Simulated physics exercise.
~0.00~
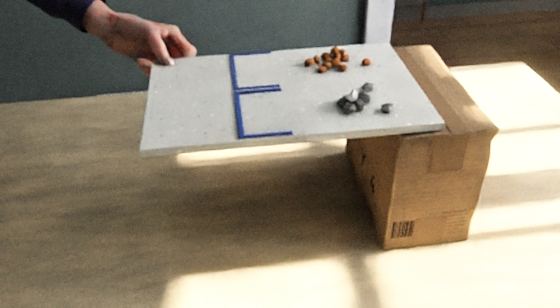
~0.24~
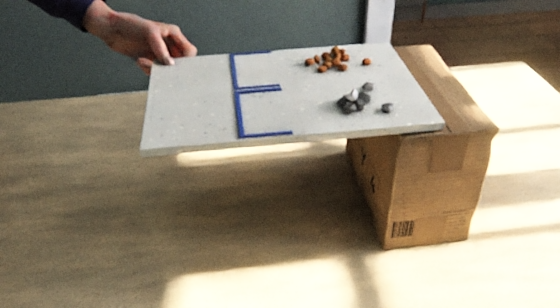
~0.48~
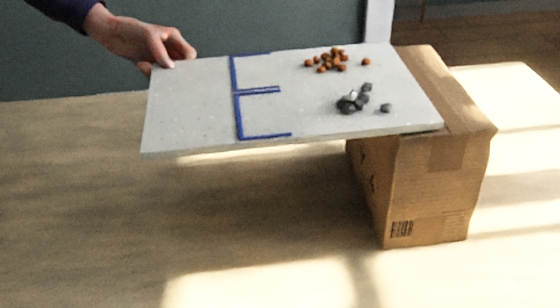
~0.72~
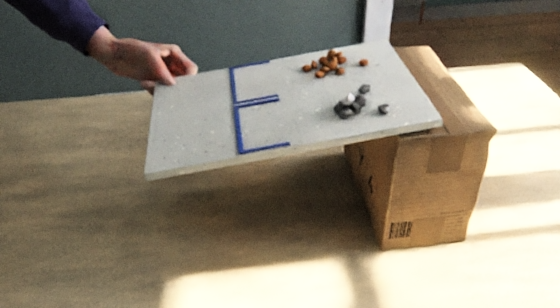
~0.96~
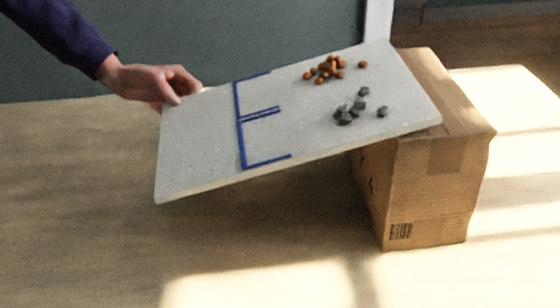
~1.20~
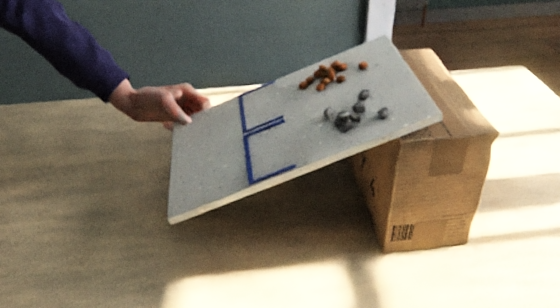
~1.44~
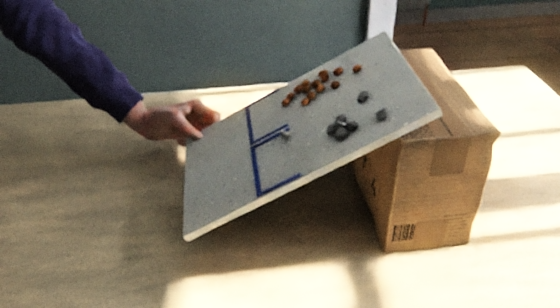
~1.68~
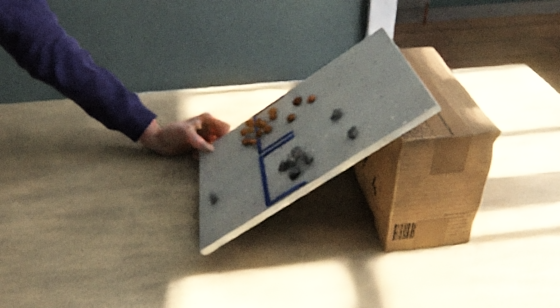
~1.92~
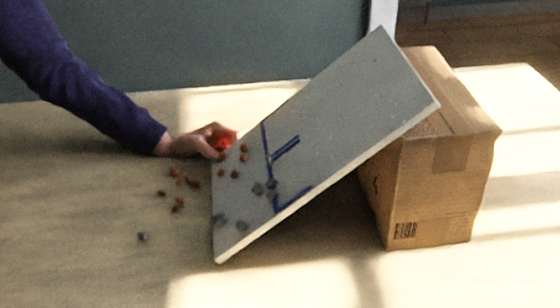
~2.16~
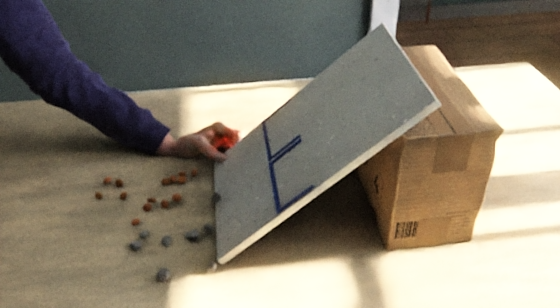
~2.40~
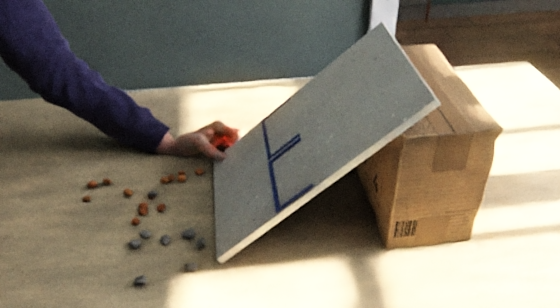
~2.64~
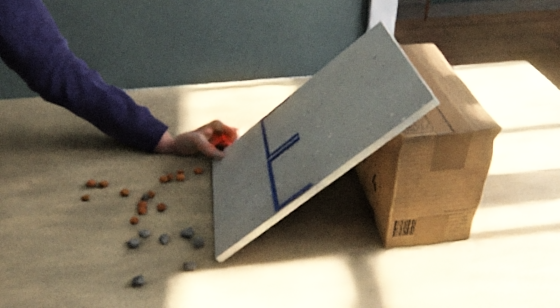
On a sunlit tan surface, a pale board lies level with its right end on a cardboard box and its left end held up by a hand. Two small heaps sit toward the right, grey pieces nearer and orange-brown ones farther, with blue strips to their left. The hand lowers the left end, and at first both heaps stay put. As the slope steepens, they slide down to the left, spread out and go past the strips. The pieces spill off the low end and scatter, coming to rest on the surface while the hand stays at the steeply leaning board.
